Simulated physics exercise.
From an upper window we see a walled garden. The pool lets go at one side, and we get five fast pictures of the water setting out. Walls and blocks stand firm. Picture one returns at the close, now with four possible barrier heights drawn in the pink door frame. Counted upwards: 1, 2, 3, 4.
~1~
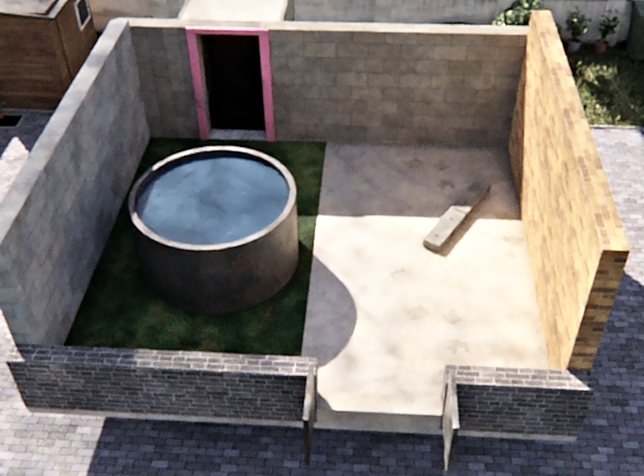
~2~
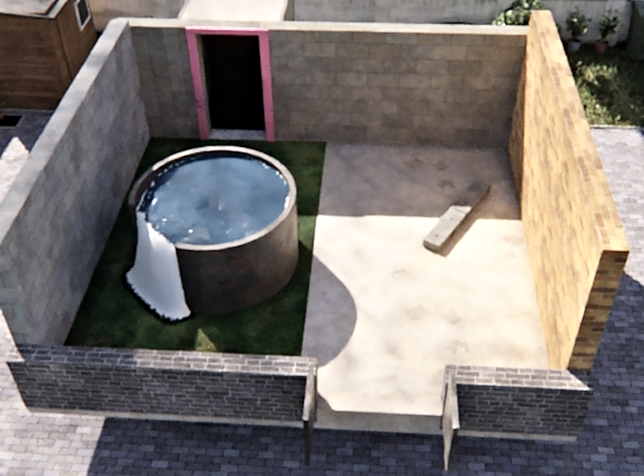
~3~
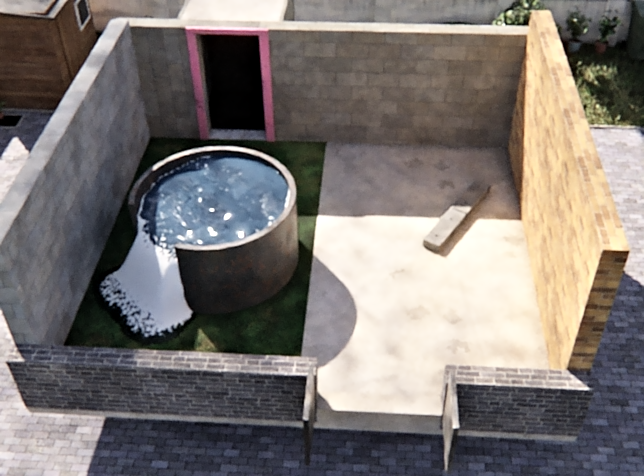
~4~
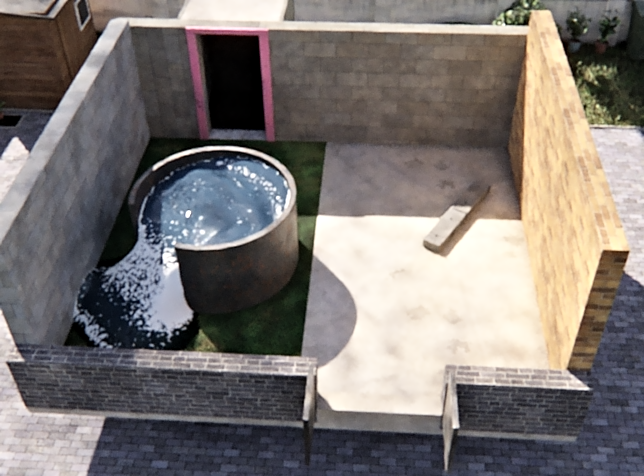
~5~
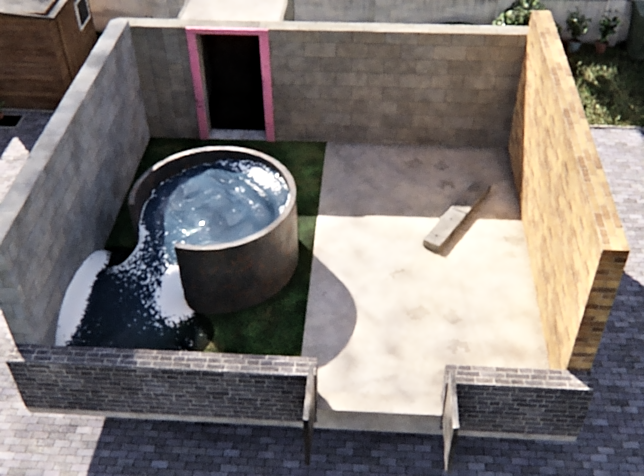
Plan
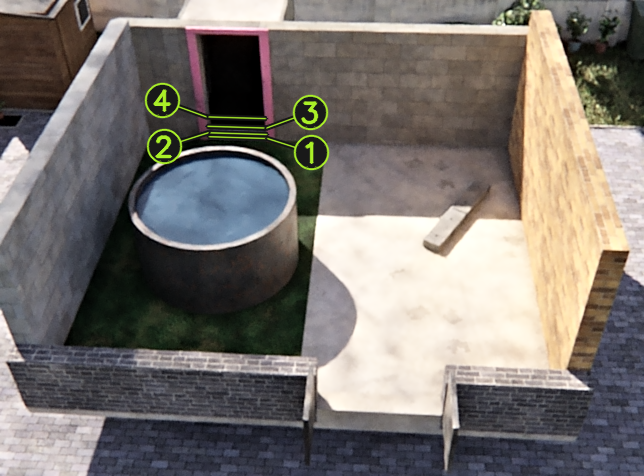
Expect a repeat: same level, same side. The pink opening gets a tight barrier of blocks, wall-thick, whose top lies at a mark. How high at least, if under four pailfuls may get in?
2 will do.
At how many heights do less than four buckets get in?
Three of them.
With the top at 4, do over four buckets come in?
No, that is safe.
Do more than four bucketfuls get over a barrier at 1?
Yes, that goes wrong.
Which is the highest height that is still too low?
That would be 1.
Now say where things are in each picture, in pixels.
Water in the pool at rest, its middle at (213, 199); foot of the pink doorway at (238, 140); open gate at (381, 358).
Water covers 1 % of the ground and shows as far out as (189, 313).
Water covers 4 % of the ground and shows as far out as (101, 281).
Water covers 7 % of the ground and shows as far out as (79, 319).
Water covers 10 % of the ground and shows as far out as (103, 251).
On the marked copy, 1 at (238, 137); 2 at (237, 133); 3 at (236, 127); 4 at (236, 117); from the bottom up 1, 2, 3, 4.
Choosing 1, about 10 bucketfuls get in.
Choosing 2, a splash gets over, under a bucket.
Choosing 3, nothing gets over.
Choosing 4, nothing gets over.
